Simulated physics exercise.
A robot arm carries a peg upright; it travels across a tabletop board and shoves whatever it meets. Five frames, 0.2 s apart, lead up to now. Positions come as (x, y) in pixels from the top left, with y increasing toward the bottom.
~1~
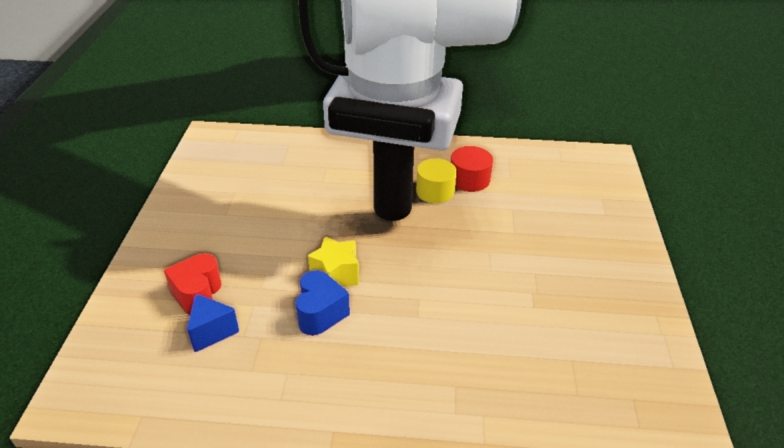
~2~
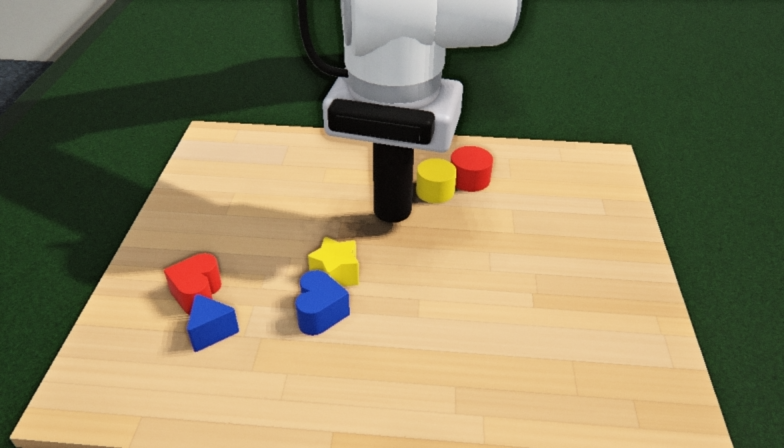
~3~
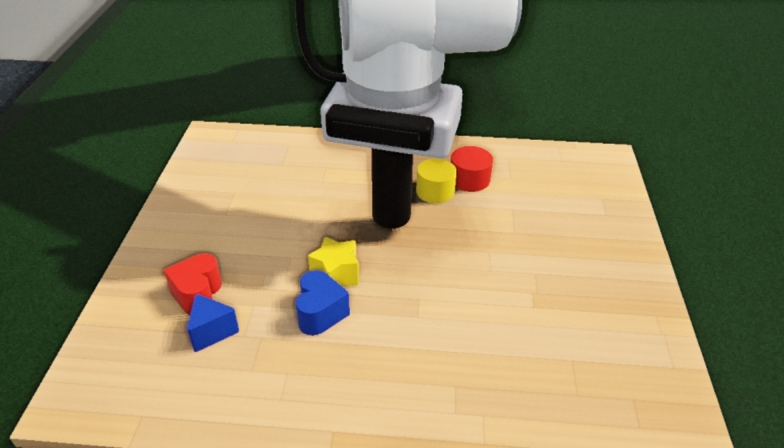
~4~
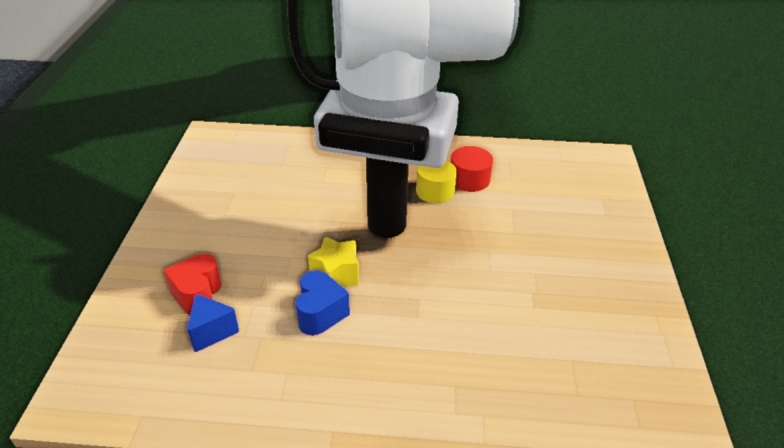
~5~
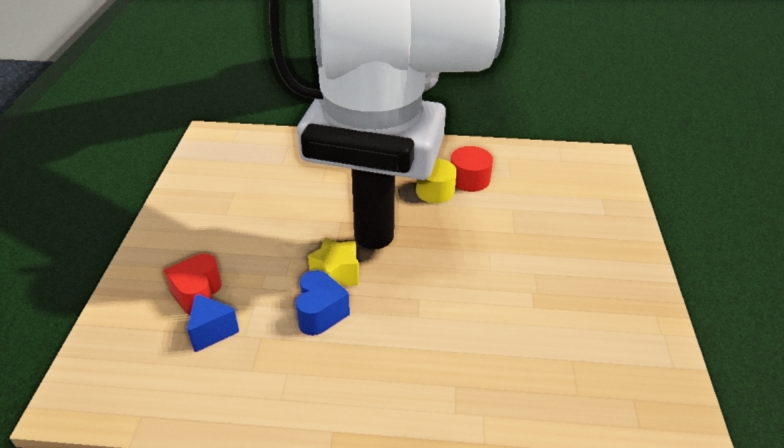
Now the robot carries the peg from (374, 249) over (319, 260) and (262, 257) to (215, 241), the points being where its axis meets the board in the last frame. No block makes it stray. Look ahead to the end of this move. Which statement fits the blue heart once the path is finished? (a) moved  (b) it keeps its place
The correct letter is a.
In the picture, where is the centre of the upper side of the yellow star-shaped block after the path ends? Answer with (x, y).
The middle of its top is at (284, 271).
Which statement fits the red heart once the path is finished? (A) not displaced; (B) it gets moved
I choose A.
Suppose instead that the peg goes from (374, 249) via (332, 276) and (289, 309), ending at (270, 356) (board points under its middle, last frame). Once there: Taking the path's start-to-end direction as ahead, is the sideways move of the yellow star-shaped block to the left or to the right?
It's going to go right.
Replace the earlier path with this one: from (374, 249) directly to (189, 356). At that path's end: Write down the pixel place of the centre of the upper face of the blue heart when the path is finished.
At pixel (298, 311).
What follows on the original path. One third of the way, peg (317, 248); blue heart (307, 306), turned 35° anticlockwise; yellow star-shaped block (294, 268), turned 30° anticlockwise.
Two thirds of the way, peg (259, 245); blue heart (307, 306), turned 35° anticlockwise; yellow star-shaped block (284, 271), turned 60° anticlockwise.
At the end, peg (212, 229); red heart unmoved; blue heart (307, 306), turned 35° anticlockwise; yellow star-shaped block (284, 271), turned 60° anticlockwise.
